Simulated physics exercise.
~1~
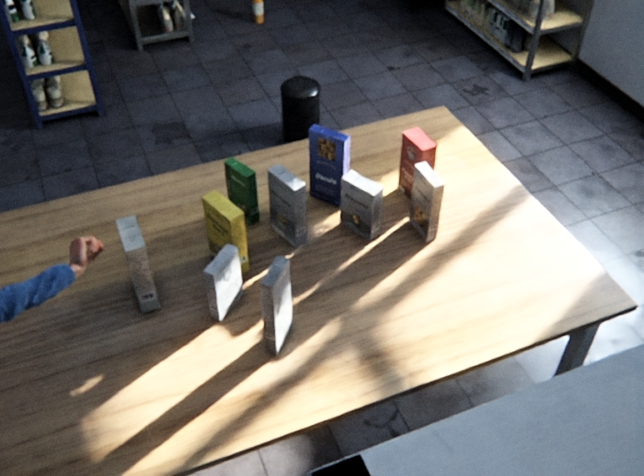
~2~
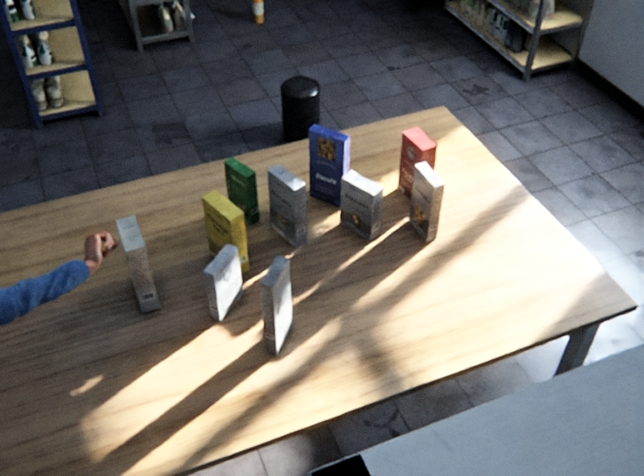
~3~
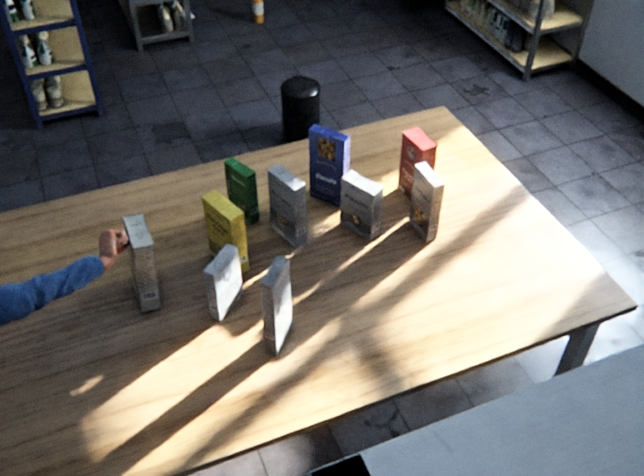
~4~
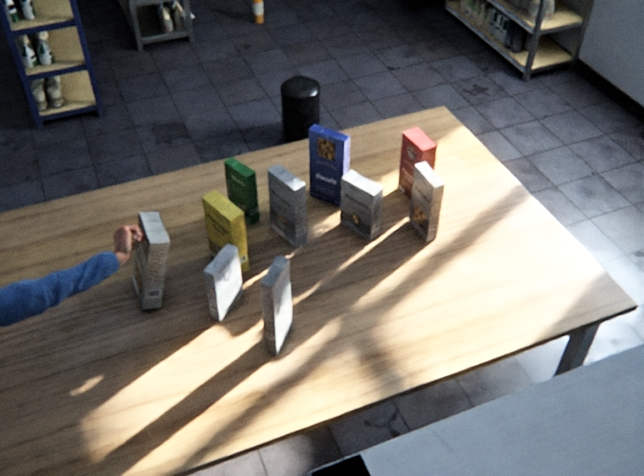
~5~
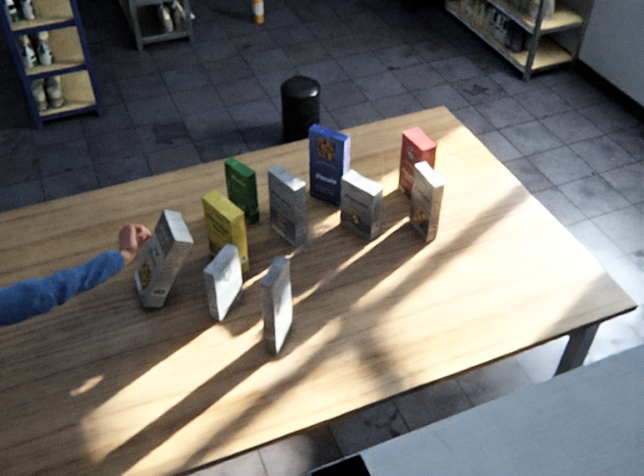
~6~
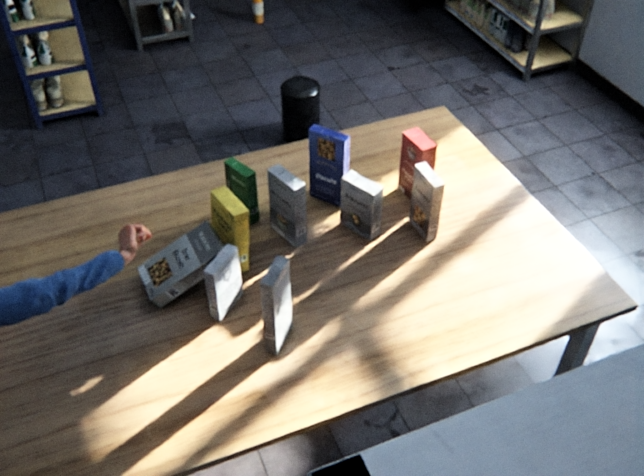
A hand in a blue sleeve reached in from the left and pushed the nearest upright box on a wooden table, which tilted over to the right and leaned against the yellow box.
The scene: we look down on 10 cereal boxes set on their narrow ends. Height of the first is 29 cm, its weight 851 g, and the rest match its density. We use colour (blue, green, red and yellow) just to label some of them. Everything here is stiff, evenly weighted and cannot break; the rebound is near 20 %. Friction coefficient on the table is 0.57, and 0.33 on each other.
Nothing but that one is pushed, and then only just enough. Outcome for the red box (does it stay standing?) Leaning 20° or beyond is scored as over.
Holds.
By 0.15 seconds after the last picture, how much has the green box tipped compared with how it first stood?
Roughly 0°.
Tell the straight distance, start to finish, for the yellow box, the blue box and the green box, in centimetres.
Moved: Yellow 20, blue 20, green 0.
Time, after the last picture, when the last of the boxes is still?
Near 1.0 s.
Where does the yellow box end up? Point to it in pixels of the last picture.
Check around (268, 231) in the last image.
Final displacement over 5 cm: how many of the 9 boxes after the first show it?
The number is 4.
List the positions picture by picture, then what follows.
In the first frame (we follow the side turned to the camera), finger (95, 246) 6 cm from the first box; red box (409, 170); yellow box (219, 238); green box (237, 194); no other piece has moved.
In the second frame, finger (110, 242) 21 mm from the first box; red box (409, 170).
In the third frame, finger (124, 238) pushing; red box (409, 170); no other piece has moved.
In the fourth frame, finger (138, 235) pushing; red box (409, 170); no other piece has moved.
In the fifth frame, finger (143, 233) stopped; red box (409, 170); no other piece has moved.
In the sixth frame, finger (143, 233) stopped; red box (409, 170); yellow box (223, 234) tipped 5°; green box (237, 194); one has shifted.
Then, 0.15 s on from the sixth picture, 1 of the 9 other boxes over; red box unmoved; yellow box tipped 27°.
Then, 0.47 s on from the sixth picture, 2 of the 9 other boxes over; red box unmoved; yellow box tipped 71°.
Then, 0.69 s on from the sixth picture, 4 of the 9 other boxes over; red box unmoved; yellow box lying flat.
Finally, 4 of the 9 other boxes over; red box unmoved; blue box lying flat; yellow box lying flat. Five left standing. Seen by the last camera, middles, red box near (417, 167), blue box near (353, 168).
